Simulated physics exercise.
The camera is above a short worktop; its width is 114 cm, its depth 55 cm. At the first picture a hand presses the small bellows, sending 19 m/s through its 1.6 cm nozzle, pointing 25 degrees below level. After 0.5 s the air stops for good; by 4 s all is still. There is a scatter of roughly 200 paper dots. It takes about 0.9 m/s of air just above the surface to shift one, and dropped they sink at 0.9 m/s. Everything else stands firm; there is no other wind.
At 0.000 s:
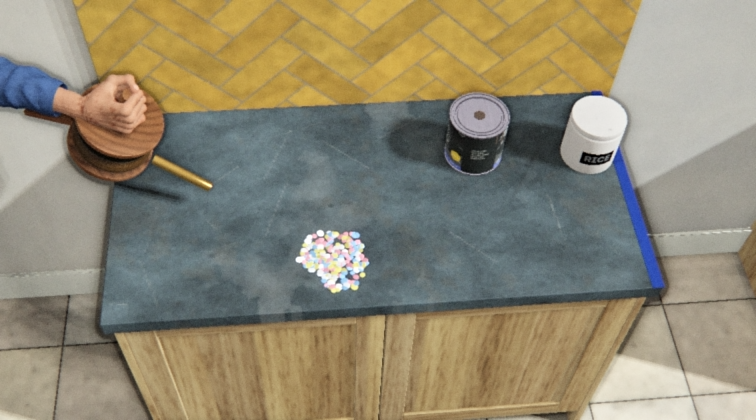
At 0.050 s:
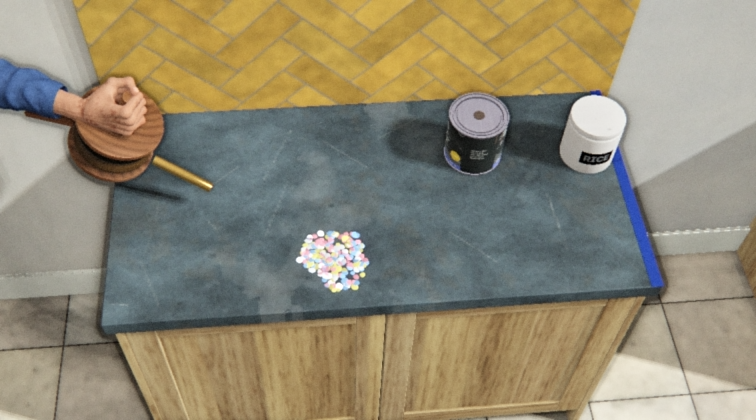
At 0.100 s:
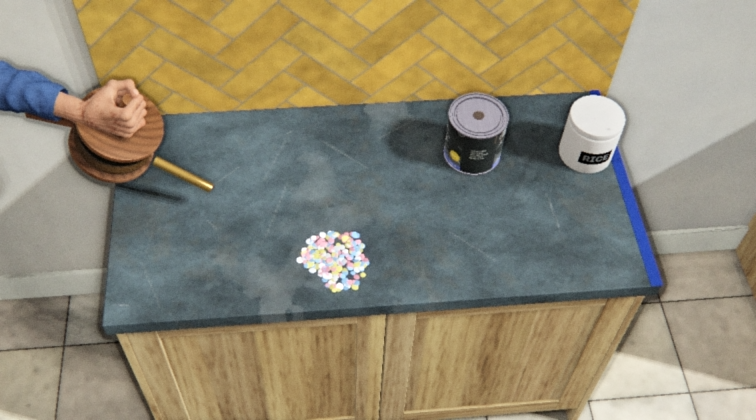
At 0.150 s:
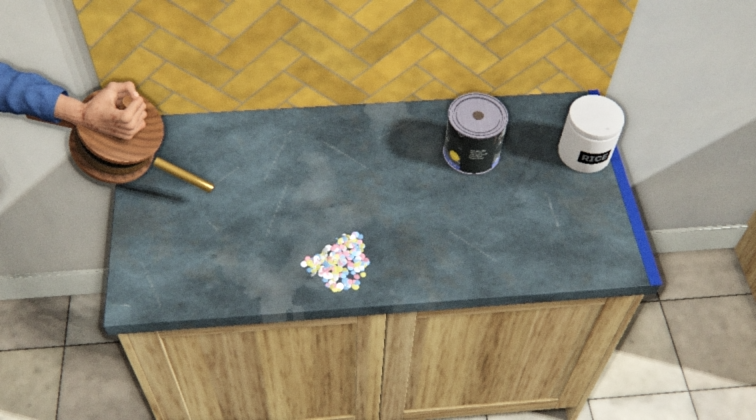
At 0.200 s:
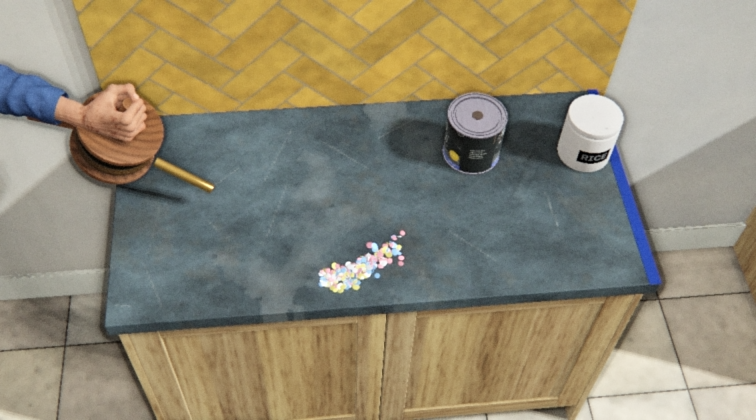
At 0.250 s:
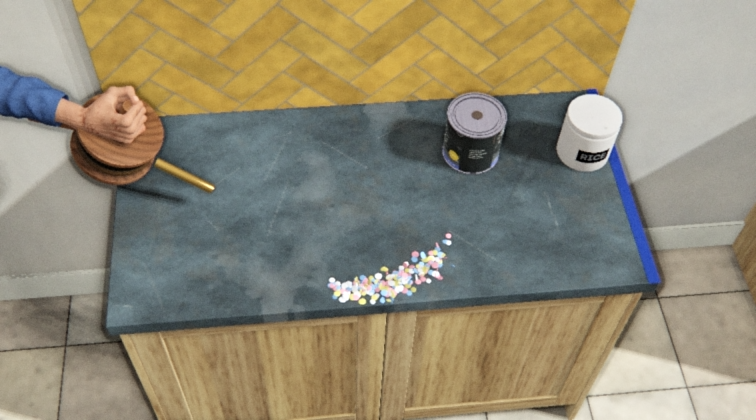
On a dark worktop with a tin and a white jar, a hand rests on small round wooden bellows at the left while a clump of pastel paper dots lies still, then slides and spreads rightward along the front edge.
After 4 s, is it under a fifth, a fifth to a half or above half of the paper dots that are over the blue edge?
By then less than a fifth are over the blue edge.
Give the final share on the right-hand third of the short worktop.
Some 0 per cent.
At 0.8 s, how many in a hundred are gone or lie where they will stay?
About 100 %.
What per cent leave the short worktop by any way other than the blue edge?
About 100 %.
After 0.8 s, 2 % are over the blue edge; 96 % are gone or lie where they will stay.
After 1.3 s, 2 % are over the blue edge; 100 % are gone or lie where they will stay.
After 2.2 s, 2 % are over the blue edge; 100 % are gone or lie where they will stay.
After 4.0 s, at the end, 2 % are over the blue edge.
